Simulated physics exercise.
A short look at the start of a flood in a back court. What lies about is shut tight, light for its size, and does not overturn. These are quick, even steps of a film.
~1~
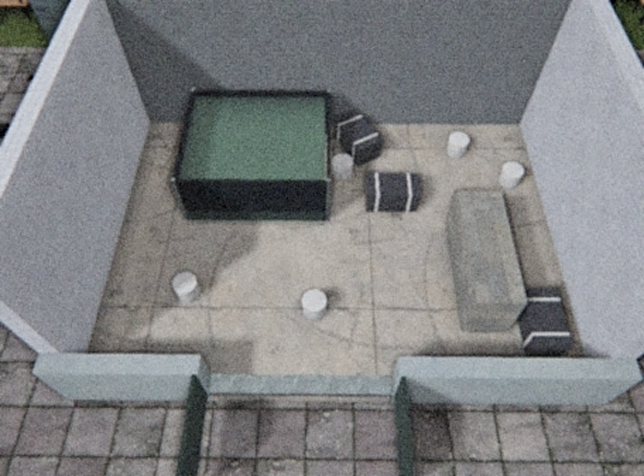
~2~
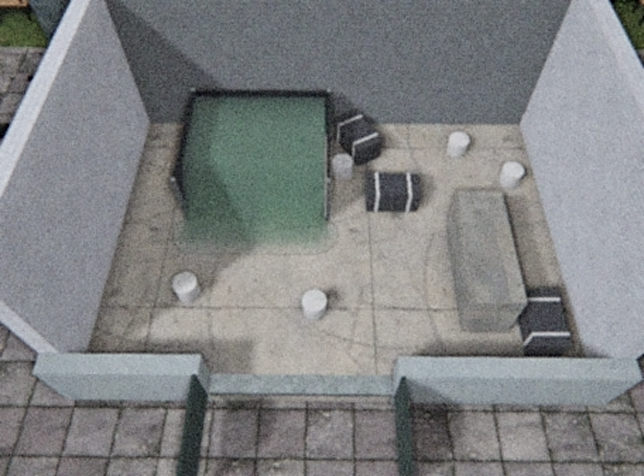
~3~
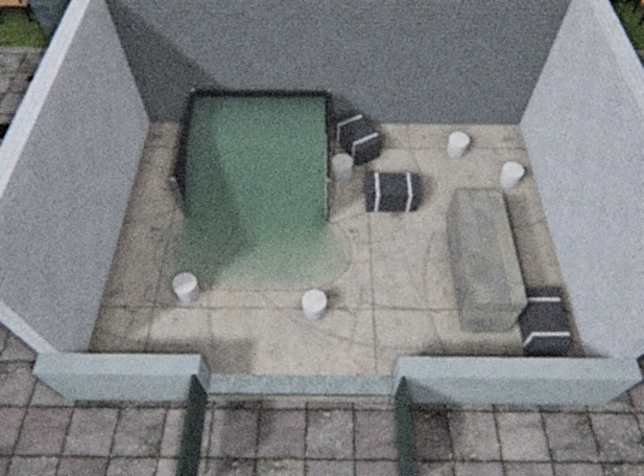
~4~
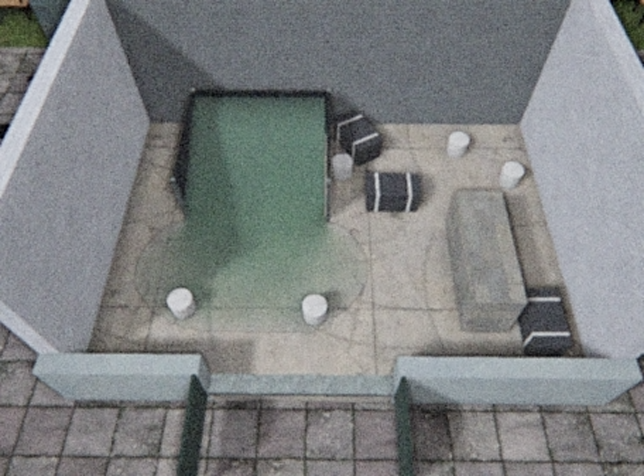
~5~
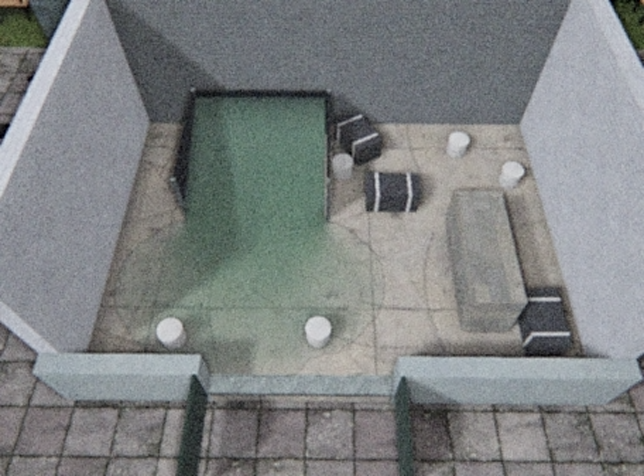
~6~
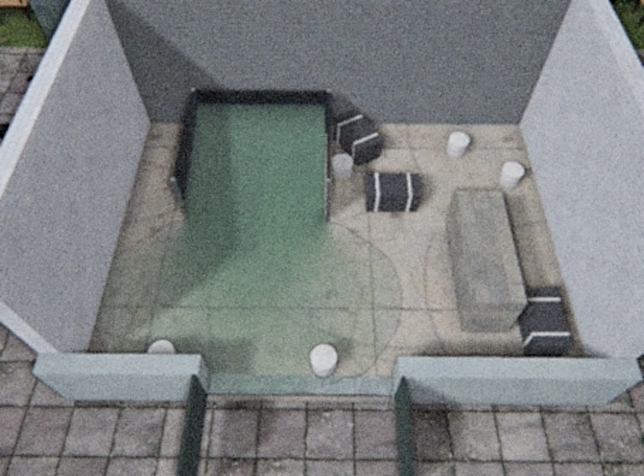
At first, green water stands in a dark-sided tank at the back left of a walled court, with white pails, dark boxes and a long grey block around it. The front side gives way and water spreads forward across the floor, then two pails near the front slide a short way toward the low front wall.
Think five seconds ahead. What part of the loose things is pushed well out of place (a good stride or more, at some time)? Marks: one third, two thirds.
Share: Between one and two thirds.
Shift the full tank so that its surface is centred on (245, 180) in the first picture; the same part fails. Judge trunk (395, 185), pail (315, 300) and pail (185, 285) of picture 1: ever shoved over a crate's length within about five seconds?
In turn: Never so far, yes, pushed that far.
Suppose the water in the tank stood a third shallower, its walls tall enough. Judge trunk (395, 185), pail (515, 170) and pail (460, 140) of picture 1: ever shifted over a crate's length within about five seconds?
As listed: Under that, not that far, under that.
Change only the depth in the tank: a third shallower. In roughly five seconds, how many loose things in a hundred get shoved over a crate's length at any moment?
I make it 20 per cent.
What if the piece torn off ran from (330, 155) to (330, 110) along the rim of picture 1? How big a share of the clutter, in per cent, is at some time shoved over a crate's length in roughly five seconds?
I make it 80 per cent.
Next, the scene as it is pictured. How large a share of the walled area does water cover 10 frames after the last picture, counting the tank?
Near 55 in a hundred.
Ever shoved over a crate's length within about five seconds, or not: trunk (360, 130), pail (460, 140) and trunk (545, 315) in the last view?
In turn: Never so far, no, that far or more.
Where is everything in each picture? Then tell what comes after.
A pail at (184, 283) rests on the ground; a pail at (314, 300) rests on the ground; 0 of 8 have shifted, in the first frame.
A pail at (184, 283) rests on the ground; a pail at (314, 300), on the bottom; 0 of 8 have shifted, in the second frame.
A pail at (184, 283) rests on the ground; a pail at (314, 300) rests on the ground; 0 of 8 have shifted, in the third frame.
A pail at (180, 299) rests on the ground, close to its start; a pail at (315, 305) rests on the ground, close to its start; 2 of 8 have shifted, in the fourth frame.
A pail at (169, 329) rests on the ground, a stride from its start; a pail at (318, 328) rests on the ground, a stride from its start; 2 of 8 have shifted, in the fifth frame.
A pail at (161, 352) rests on the ground, a stride from its start; a pail at (324, 357), on the bottom, a stride from its start; 2 of 8 have shifted, in the sixth frame.
A moment on, 2 of 8 are well off their spots; 1 afloat.
Next, 2 of 8 are well off their spots; 1 afloat.
Later, 3 of 8 are well off their spots; 1 afloat.
In the end, 3 of 8 are well off their spots, and 3 have been at some point; 1 afloat.
